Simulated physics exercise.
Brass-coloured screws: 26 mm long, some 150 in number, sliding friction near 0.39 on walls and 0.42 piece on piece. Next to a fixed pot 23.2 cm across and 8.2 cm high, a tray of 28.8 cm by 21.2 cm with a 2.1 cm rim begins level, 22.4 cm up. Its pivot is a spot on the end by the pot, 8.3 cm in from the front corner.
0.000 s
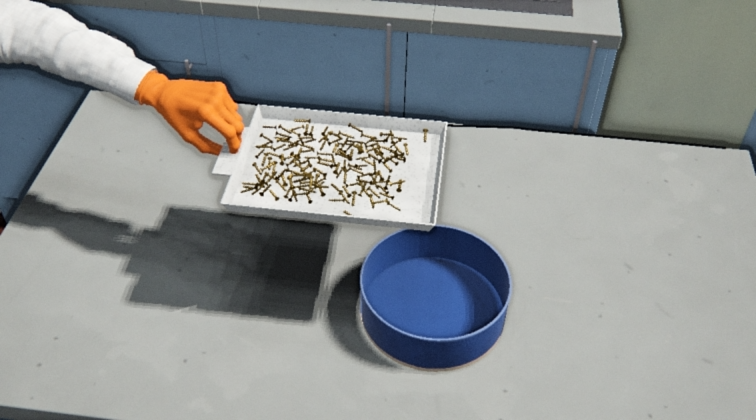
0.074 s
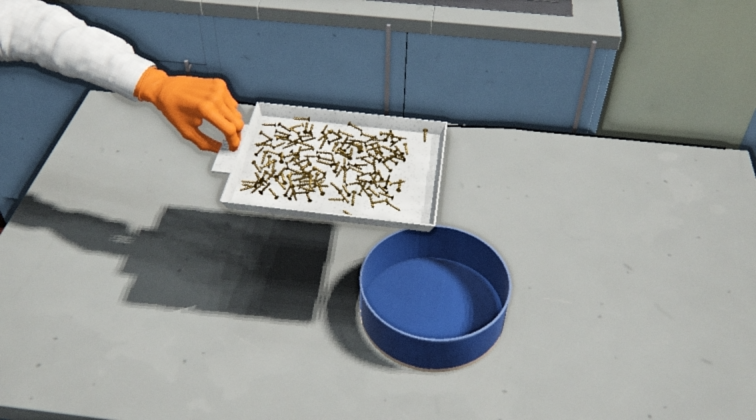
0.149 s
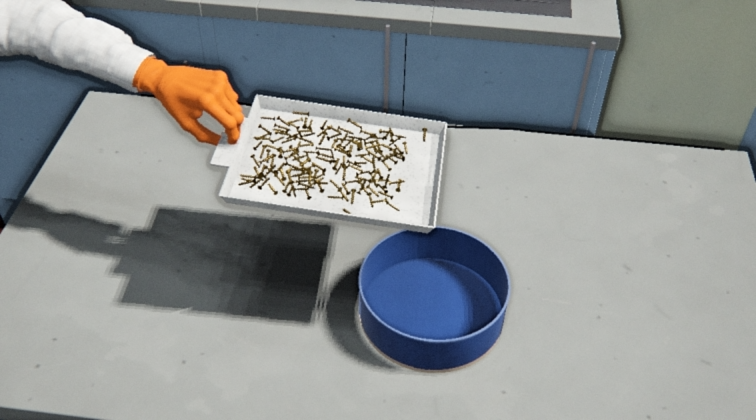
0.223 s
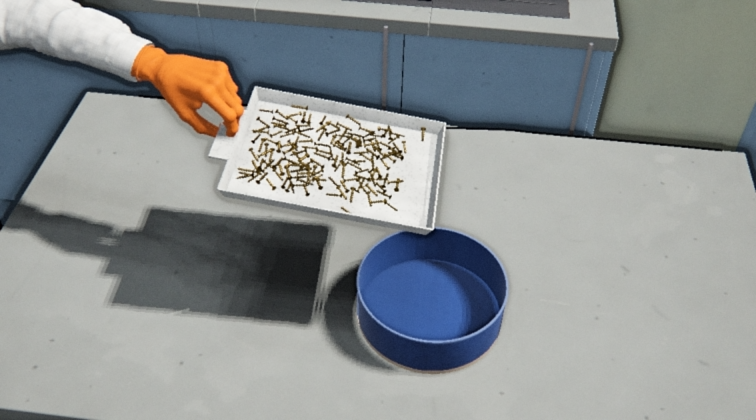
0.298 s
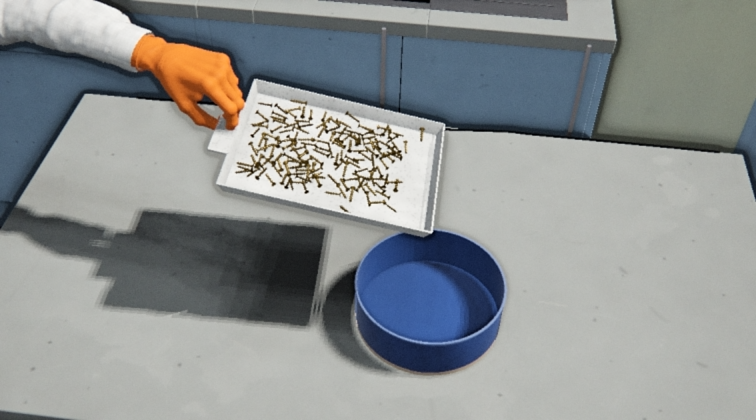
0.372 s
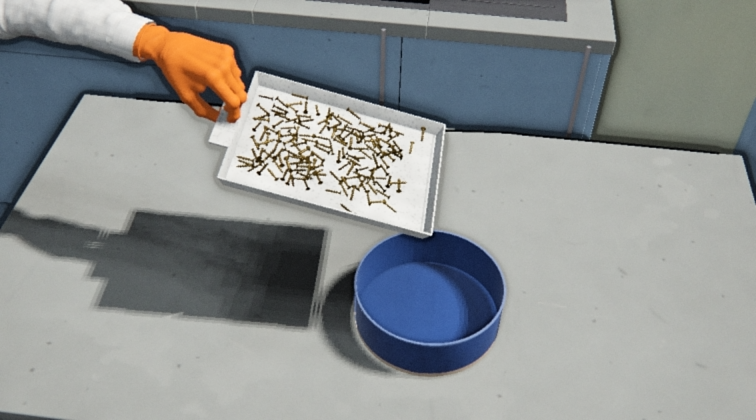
In this clip, an orange-gloved hand holds a white tray of scattered brass-coloured screws above a grey table beside a round blue pot, then gradually raises the tray's left end, tilting it slightly down toward the right.
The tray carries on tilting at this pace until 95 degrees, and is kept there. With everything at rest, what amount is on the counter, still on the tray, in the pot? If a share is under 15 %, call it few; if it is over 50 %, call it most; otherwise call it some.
I would say counter: Few, tray: Few, pot: Most.
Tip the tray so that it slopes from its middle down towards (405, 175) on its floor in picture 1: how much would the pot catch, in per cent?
The share comes to about 55 in a hundred.
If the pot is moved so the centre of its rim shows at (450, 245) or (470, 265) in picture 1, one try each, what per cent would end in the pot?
Roughly 75 per cent, then 100 per cent.
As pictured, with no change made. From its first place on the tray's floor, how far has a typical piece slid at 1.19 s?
About 15 cm.
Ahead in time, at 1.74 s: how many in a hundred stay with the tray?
It works out to near 90 per cent of the load.
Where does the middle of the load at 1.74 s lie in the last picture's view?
Estimated load position: Around (434, 198).
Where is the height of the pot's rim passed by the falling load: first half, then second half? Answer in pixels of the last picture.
Early half: About (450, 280); late half: (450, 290).
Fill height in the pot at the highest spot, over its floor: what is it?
I'd put it at close to 1.5 centimetres.
After 1.19 s, tilt 52 degrees; the tray holds 100 %, the pot 0 %.
Then, at 1.74 s, tilt 77 degrees; the tray holds 90 %, the pot 5 %.
Then, at 2.35 s, tilt 95 degrees; the tray holds 0 %, the pot 95 %.
By 3.0 s all is still; counter 5 %, tray 0 %, pot 95 %.
